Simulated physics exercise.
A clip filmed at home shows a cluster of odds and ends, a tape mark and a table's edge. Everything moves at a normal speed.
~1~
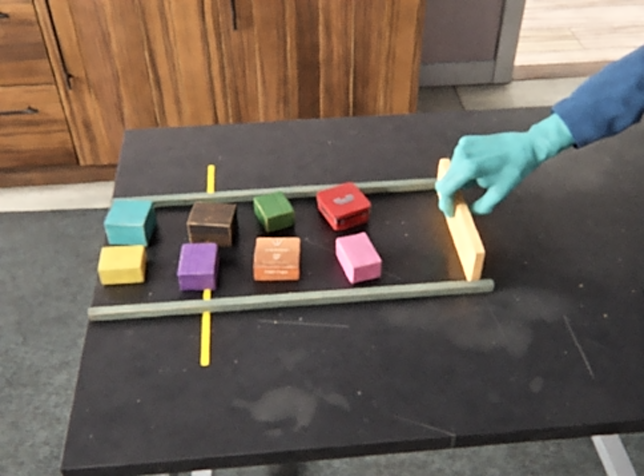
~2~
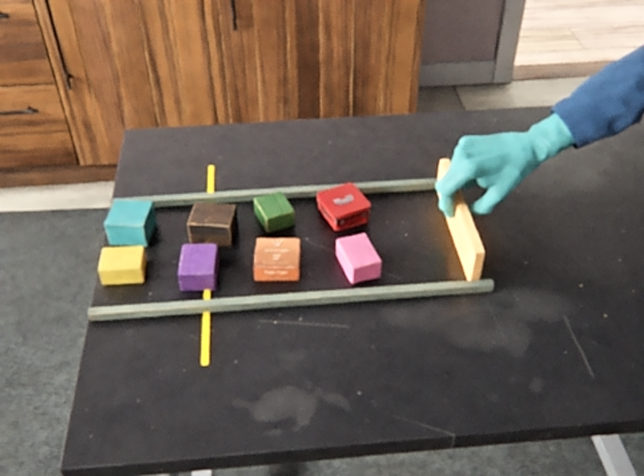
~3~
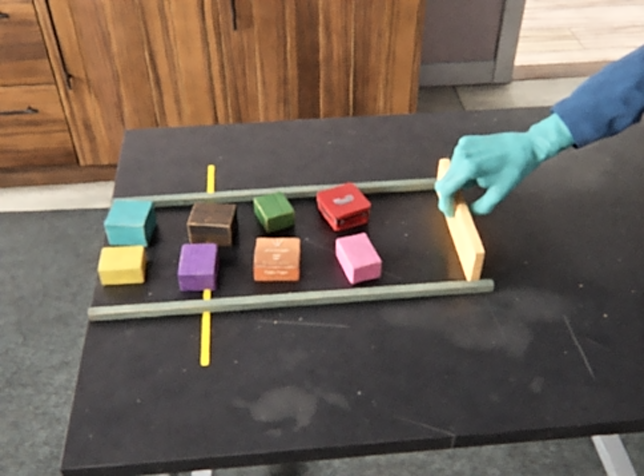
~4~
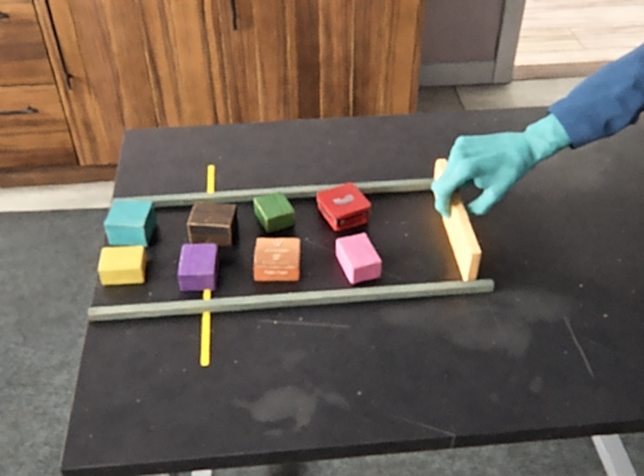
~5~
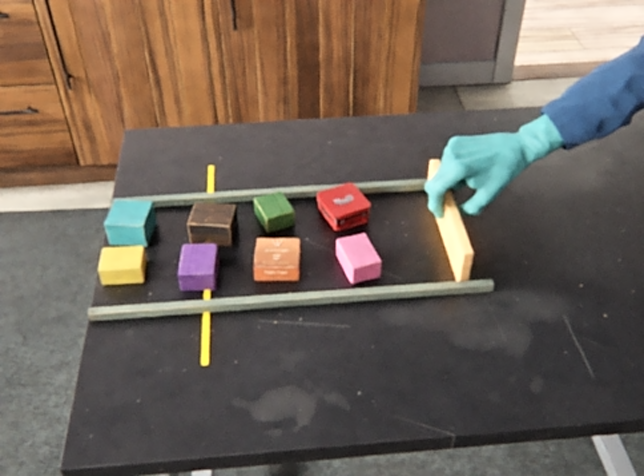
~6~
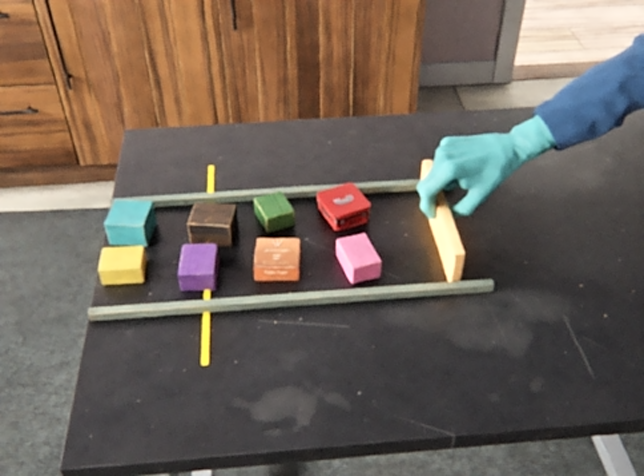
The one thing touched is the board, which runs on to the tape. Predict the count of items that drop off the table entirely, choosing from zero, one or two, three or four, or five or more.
The count is one or two.
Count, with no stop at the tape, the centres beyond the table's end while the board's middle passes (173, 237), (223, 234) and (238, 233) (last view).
Past-the-end tally - position 1: 3, position 2: 1, position 3: 0.
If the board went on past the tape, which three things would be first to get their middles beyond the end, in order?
The order is the yellow block, the turquoise block, then the purple block.
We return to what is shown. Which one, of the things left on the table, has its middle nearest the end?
Answer: The turquoise block.
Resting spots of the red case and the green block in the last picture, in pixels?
Reading them off: First (189, 214); then (154, 211).
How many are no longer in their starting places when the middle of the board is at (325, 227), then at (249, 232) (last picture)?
First 4, then 8.
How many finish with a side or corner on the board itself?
2.
Soon after, none off yet; yellow block at rest near (123, 265); turquoise block at rest near (131, 223); purple block at rest near (199, 267).
At rest, the number that fall off is one or two; fallen, yellow block.
